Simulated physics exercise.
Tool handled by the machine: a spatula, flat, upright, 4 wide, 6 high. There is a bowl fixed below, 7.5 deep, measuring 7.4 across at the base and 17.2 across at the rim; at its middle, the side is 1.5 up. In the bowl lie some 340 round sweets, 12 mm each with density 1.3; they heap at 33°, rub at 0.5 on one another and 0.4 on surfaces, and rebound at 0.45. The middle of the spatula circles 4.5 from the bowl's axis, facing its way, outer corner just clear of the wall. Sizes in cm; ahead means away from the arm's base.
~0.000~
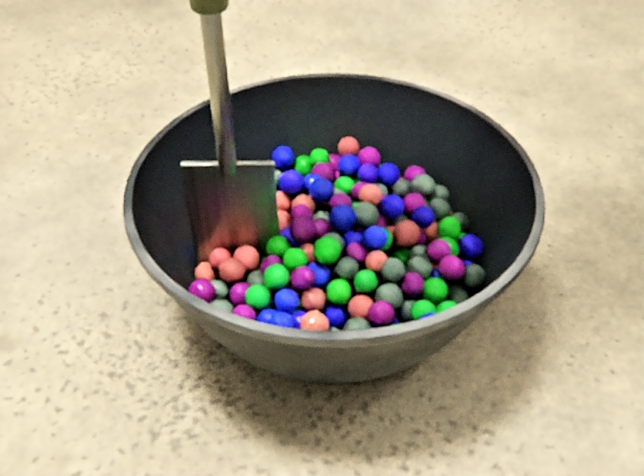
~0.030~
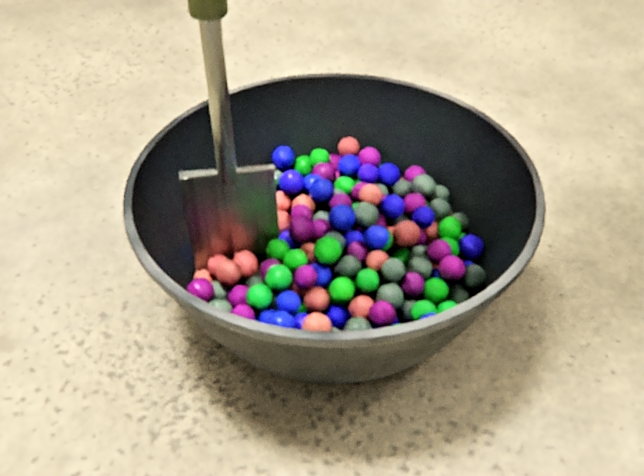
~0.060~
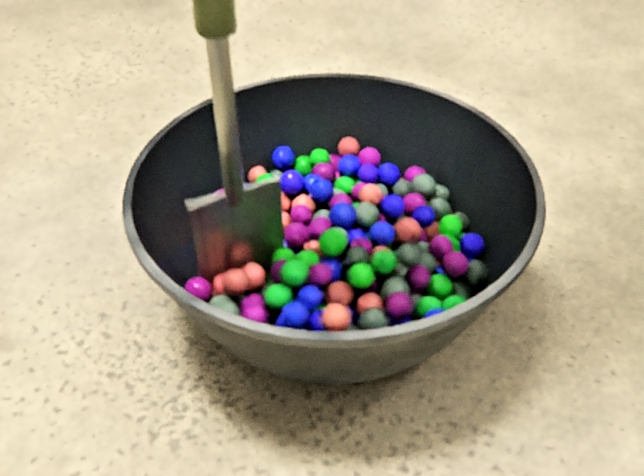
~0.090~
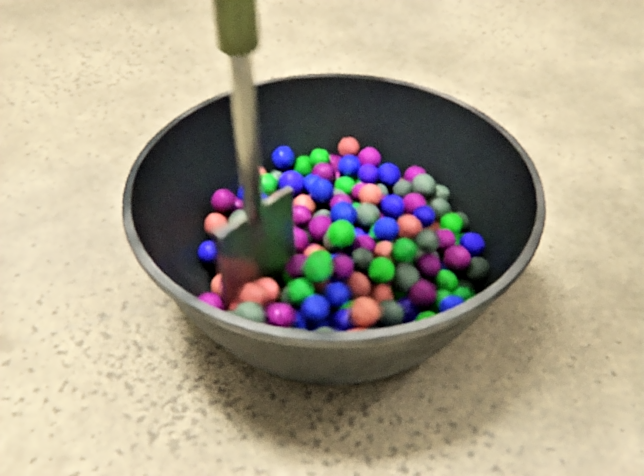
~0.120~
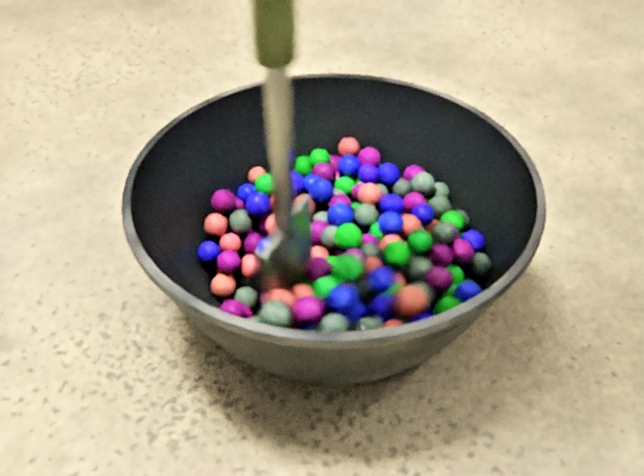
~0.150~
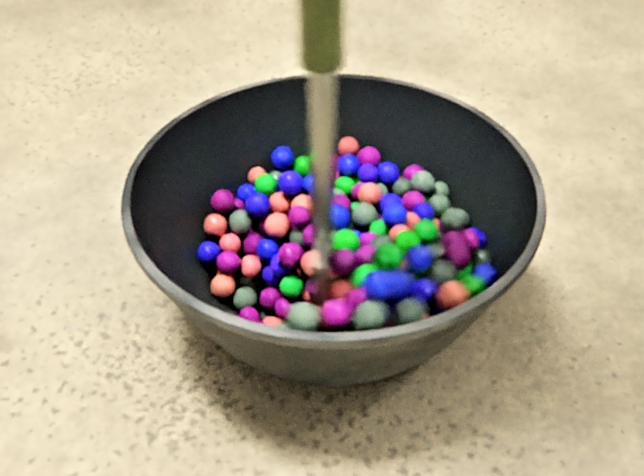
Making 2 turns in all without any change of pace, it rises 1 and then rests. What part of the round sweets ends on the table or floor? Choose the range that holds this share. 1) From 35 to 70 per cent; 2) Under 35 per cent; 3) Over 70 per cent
2.
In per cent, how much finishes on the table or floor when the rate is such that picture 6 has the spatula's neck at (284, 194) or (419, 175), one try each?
About 20 % for one try and about 45 % for the other, in order.
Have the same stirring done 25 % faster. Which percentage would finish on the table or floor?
Near 35 in a hundred, it would be.
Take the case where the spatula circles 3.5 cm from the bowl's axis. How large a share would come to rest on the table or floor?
Then about 10 per cent.
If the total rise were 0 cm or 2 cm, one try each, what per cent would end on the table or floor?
Close to 30 and 15 percent, in that order.
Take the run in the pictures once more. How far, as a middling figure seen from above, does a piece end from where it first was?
About 8 centimetres.
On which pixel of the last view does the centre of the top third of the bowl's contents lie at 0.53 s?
About pixel (207, 210).
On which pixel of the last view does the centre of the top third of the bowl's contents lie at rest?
I'd put it at about (264, 279).
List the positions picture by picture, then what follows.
In the first frame, spatula neck at (224, 133), 0° round; upper third of the load around (347, 240), from x 200 to 475, top at y 150; 340 in the bowl.
In the second frame, spatula neck at (224, 141), 7° round; upper third of the load around (349, 243), from x 200 to 475, top at y 150.
In the third frame, spatula neck at (231, 161), 26° round; upper third of the load around (348, 254), from x 200 to 475, top at y 150.
In the fourth frame, spatula neck at (251, 179), 45° round; upper third of the load around (349, 259), from x 210 to 475, top at y 150.
In the fifth frame, spatula neck at (283, 193), 65° round; upper third of the load around (362, 265), from x 210 to 480, top at y 150.
In the sixth frame, spatula neck at (323, 199), 84° round; upper third of the load around (384, 260), from x 210 to 485, top at y 150; 340 in the bowl.
By 0.53 s, 333° round, highest piece 10 above the table; 301 in the bowl, 33 on the table or floor, 6 in flight or on the tool.
By 0.92 s, 222° round, highest piece 10 above the table; 263 in the bowl, 68 on the table or floor, 9 in flight or on the tool.
By 1.31 s, 0° round, highest piece 7 above the table; 251 in the bowl, 89 on the table or floor.
By 2.01 s, 0° round, highest piece 7 above the table; 251 in the bowl, 89 on the table or floor.
Final count, 251 in the bowl, 89 on the table or floor. That is 26 % on the table or floor.
